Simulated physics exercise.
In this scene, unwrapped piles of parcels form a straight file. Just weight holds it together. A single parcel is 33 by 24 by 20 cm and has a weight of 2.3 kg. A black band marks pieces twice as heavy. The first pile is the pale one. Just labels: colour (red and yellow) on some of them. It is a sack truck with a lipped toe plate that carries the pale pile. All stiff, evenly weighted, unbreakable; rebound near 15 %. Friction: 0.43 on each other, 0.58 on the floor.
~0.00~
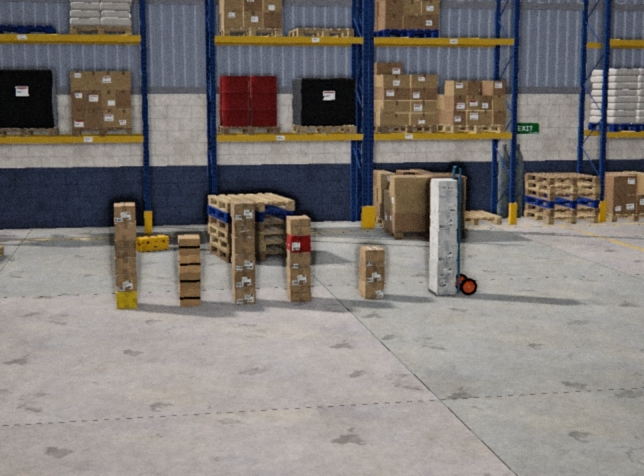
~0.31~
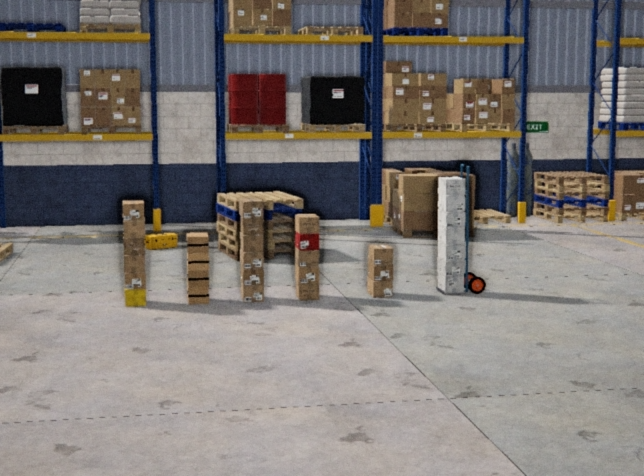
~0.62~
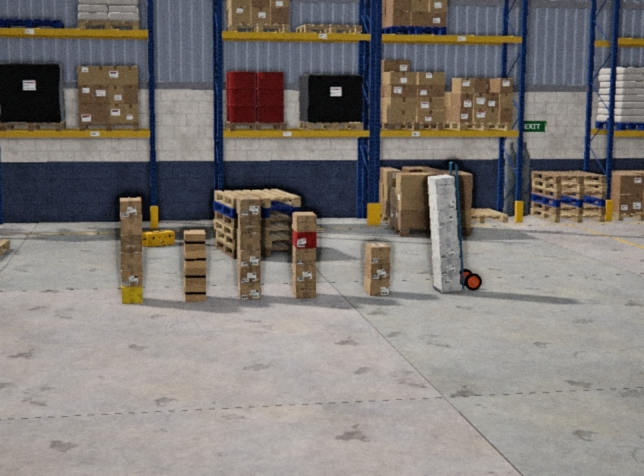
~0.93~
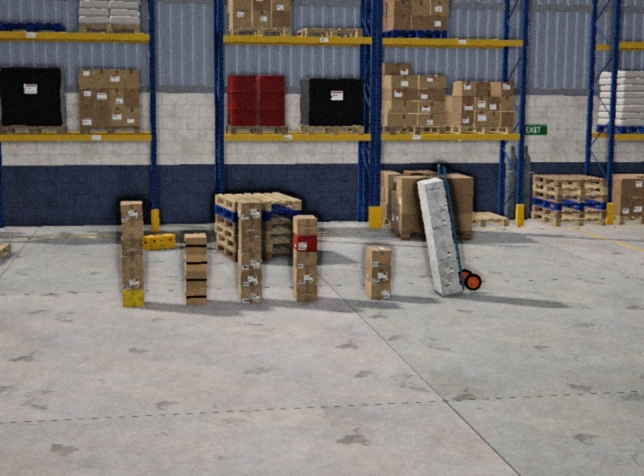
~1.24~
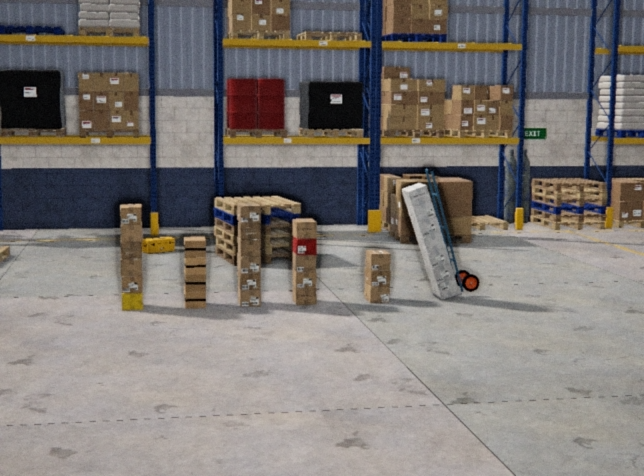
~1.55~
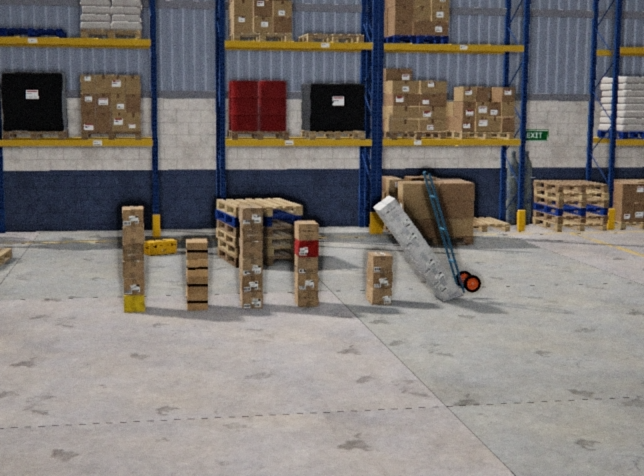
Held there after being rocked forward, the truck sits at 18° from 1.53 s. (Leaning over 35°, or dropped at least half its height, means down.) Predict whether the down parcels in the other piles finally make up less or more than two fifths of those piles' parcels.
The count trails two fifths.
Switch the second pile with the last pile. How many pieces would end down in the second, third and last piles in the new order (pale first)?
After the swap, the second pile would have 6 down, the third 4 and the last 2.
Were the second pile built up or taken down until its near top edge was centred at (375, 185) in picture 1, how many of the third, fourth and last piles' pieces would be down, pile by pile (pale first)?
The tally would be third 5, then fourth 6, then last 5.
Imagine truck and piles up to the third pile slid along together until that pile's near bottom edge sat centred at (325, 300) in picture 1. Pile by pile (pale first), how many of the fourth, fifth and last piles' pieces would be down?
After that shift, the fourth pile would have 0 down, the fifth 0 and the last 0.
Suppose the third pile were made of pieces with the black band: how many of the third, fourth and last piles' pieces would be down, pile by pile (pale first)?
Third 0, fourth 0, last 0.
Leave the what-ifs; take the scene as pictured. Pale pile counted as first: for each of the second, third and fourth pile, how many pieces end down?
Pieces by pile: Second 0, third 0, fourth 0.
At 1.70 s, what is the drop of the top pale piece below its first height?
40 cm lower.
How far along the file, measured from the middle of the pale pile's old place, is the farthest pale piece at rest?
About 160 cm along the file.
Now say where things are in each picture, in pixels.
In the first picture (places mark the middle of the side facing us), truck frame (460, 193) 0° forward; red parcel (301, 244); yellow parcel (127, 301); the rest undisturbed.
In the second picture, truck frame (468, 192) 1° forward; red parcel (310, 242).
In the third picture, truck frame (458, 189) 5° forward, top of the pale pile leaning 5°; red parcel (307, 240); the rest undisturbed.
In the fourth picture, truck frame (448, 192) 11° forward, top of the pale pile leaning 11°; red parcel (308, 244); the rest undisturbed.
In the fifth picture, truck frame (438, 196) 16° forward, top of the pale pile leaning 19°; red parcel (307, 247); the rest undisturbed.
In the sixth picture, truck frame (436, 198) 18° forward, top of the pale pile leaning 36°; red parcel (309, 249); yellow parcel (134, 304); the rest undisturbed.
After 1.70 s, 7 of the pale pile down; none of the 24 other parcels down.
After 1.94 s, 7 of the pale pile down; none of the 24 other parcels down, 5 disturbed.
At rest (2.7 s), 7 of the pale pile down; none of the 24 other parcels down, 5 disturbed; red parcel shifted 21 mm; yellow parcel unmoved. That is 0 per cent. As the last picture would show them, middles, red parcel near (305, 247), yellow parcel near (134, 301).
